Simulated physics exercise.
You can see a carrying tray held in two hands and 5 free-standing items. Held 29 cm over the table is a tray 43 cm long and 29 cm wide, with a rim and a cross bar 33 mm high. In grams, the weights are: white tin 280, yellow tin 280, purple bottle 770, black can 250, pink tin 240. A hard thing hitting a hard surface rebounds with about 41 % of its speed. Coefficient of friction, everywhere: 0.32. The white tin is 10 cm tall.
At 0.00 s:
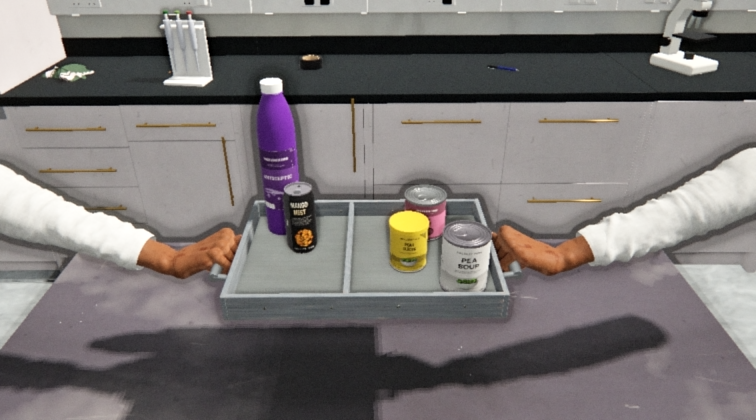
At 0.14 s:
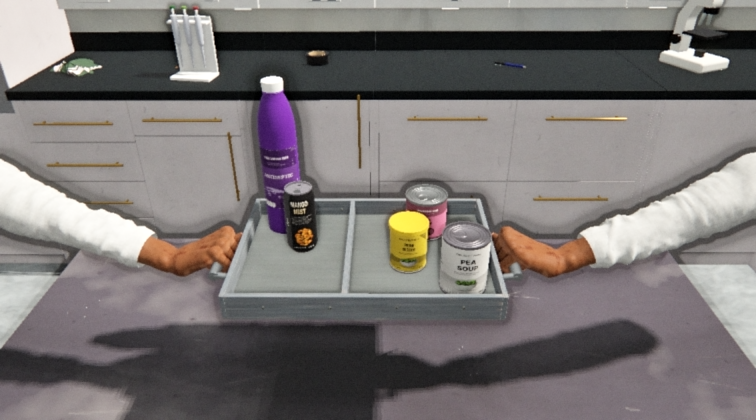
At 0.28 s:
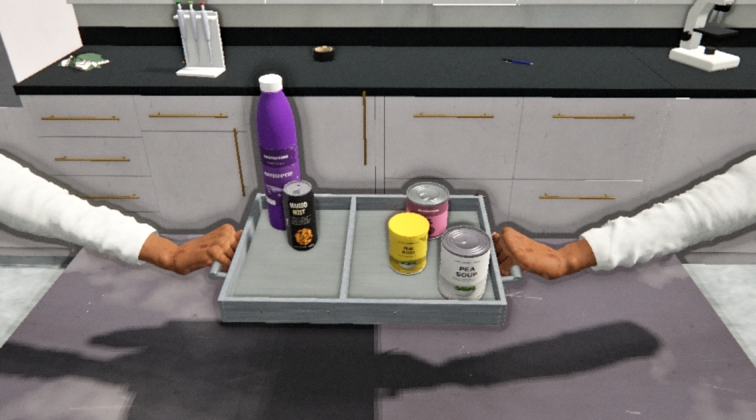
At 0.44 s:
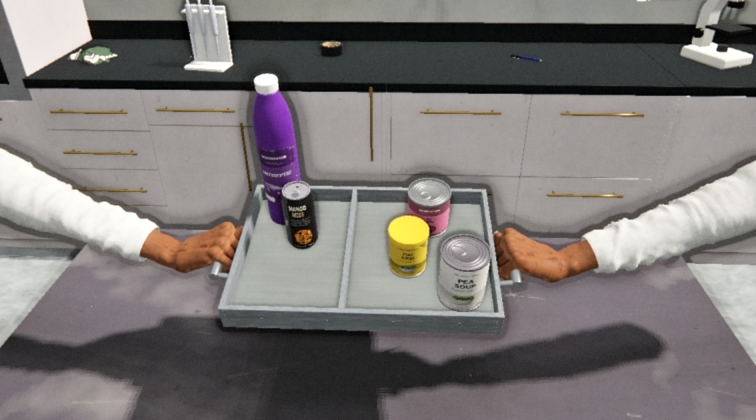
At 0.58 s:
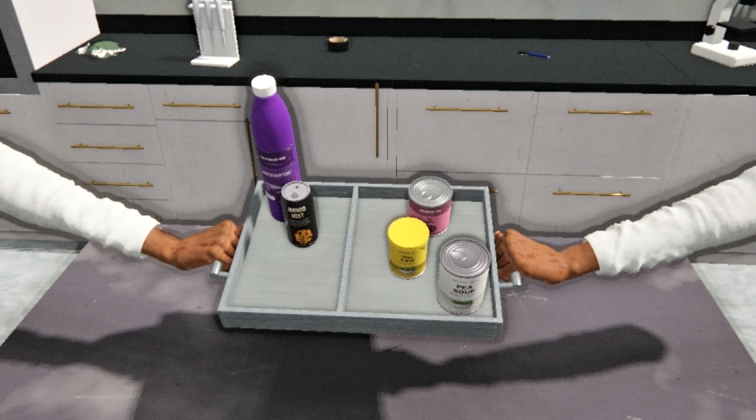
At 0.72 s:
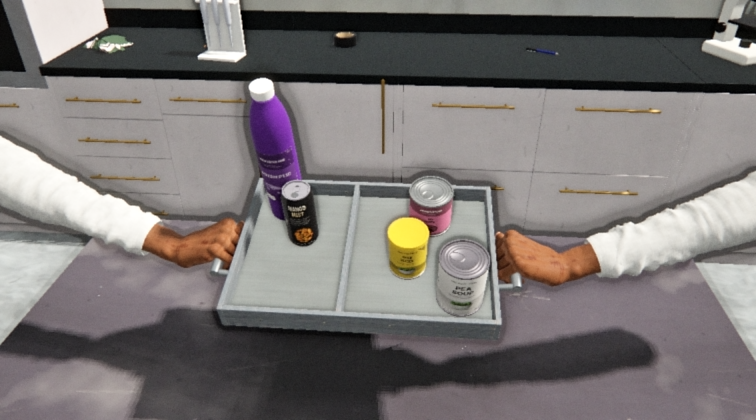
At the start, two hands hold a grey divided tray level above a table, with a purple bottle and black can on the left and yellow, pink and white tins on the right. The hands then gradually tilt the tray's near edge down, and the purple bottle leans slightly by the end.
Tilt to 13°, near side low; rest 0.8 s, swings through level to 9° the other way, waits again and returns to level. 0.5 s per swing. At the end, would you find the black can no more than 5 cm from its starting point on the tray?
No, it has moved off.
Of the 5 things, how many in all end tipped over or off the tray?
Total: 2.
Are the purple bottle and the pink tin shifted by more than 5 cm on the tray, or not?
First the purple bottle: It departs its position; then the pink tin: It stays in position.
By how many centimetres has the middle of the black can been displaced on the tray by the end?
Displacement: Approx. 12 cm.
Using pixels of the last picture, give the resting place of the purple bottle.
Resting point, approx. (239, 258) px.
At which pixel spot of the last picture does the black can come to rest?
At roughly (319, 265).
Around 1.22 s, tray at 13°, near edge down; black can tipped 62° against what carries it near (309, 253); purple bottle on its side.
Around 1.62 s, tray at 4°, near edge down; black can on its side near (298, 271); purple bottle on its side.
Finally (3.7 s), on their side or leaning hard on the tray, purple bottle and black can; the other 3 still in place (within 5 cm). Final places as that camera would see them, black can near (319, 265).
